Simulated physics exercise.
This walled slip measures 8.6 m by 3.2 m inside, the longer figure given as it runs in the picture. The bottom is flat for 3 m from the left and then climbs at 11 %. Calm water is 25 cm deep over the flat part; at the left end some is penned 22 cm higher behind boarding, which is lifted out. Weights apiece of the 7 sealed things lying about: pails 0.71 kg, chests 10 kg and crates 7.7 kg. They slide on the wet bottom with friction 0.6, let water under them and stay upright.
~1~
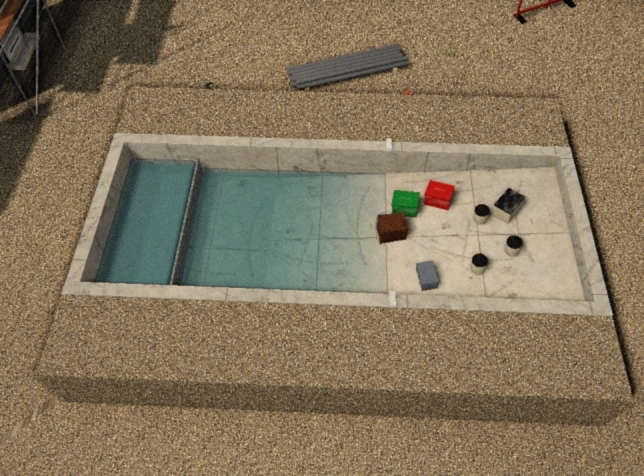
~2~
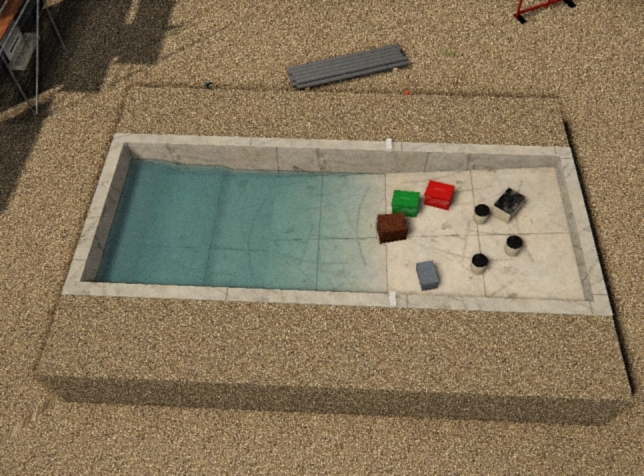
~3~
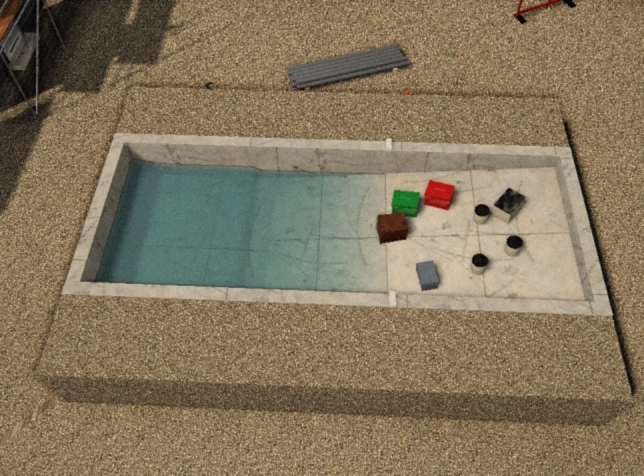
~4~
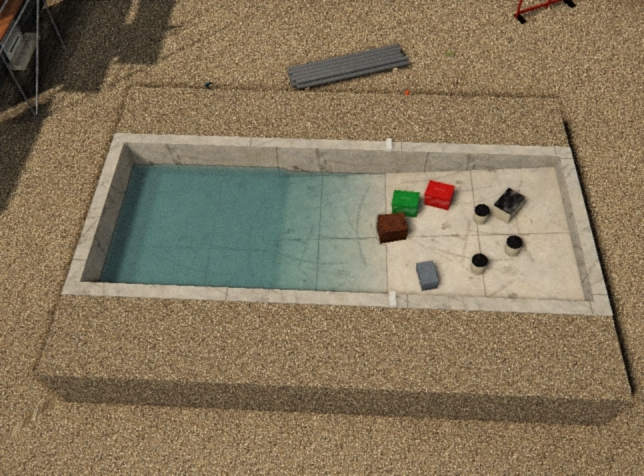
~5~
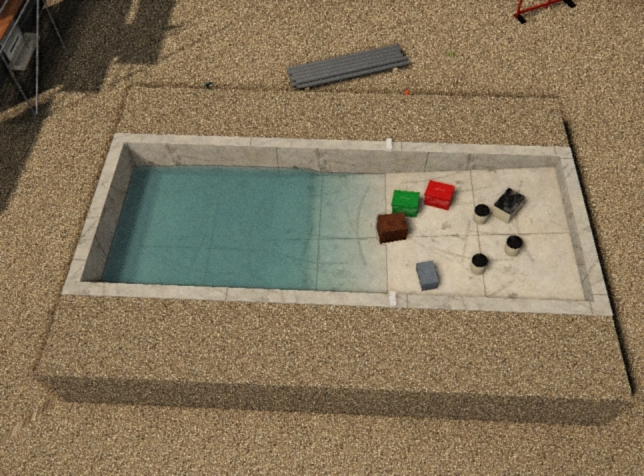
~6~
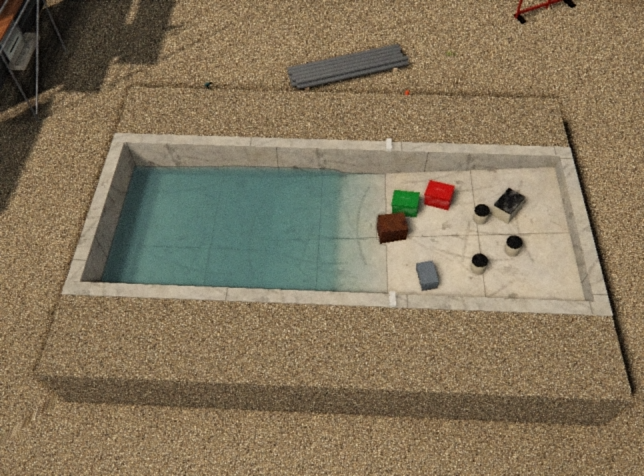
Blue-green water shifting slightly in a stone basin after a divider at the left disappears, the colored chests beside it staying still.
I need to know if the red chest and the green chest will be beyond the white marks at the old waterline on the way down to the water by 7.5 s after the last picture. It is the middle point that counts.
The red chest crosses, the green chest gets past.
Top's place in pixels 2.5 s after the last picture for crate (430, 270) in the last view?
Around (471, 269).
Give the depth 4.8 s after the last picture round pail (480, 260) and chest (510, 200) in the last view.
Roughly 5 and 1 cm.
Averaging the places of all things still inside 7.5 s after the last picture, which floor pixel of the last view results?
At about (385, 230).
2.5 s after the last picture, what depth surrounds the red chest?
Roughly 5 cm.
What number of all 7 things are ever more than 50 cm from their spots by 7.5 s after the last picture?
6 of them.
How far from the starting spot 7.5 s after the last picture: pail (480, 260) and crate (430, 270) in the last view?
In turn: 300 cm, 80 cm.
Then, 0.6 s after the last picture the red chest is near (442, 190), 0.0 m from its start, aground; the green chest is near (408, 198), 0.0 m from its start, aground; 0 of 7 are over the mark; 0 afloat.
Then, 2.5 s after the last picture the red chest is near (445, 191), 0.1 m from its start, aground; the green chest is near (413, 205), 0.2 m from its start, afloat; 0 of 7 are over the mark; 3 afloat.
Then, 4.8 s after the last picture the red chest is near (352, 184), 1.7 m from its start, aground; the green chest is near (328, 197), 1.5 m from its start, afloat; 3 of 7 are over the mark; 4 afloat.
Then, 7.5 s after the last picture the red chest is near (334, 178), 2.1 m from its start, afloat; the green chest is near (313, 201), 1.8 m from its start, afloat; 4 of 7 are over the mark; 4 afloat.
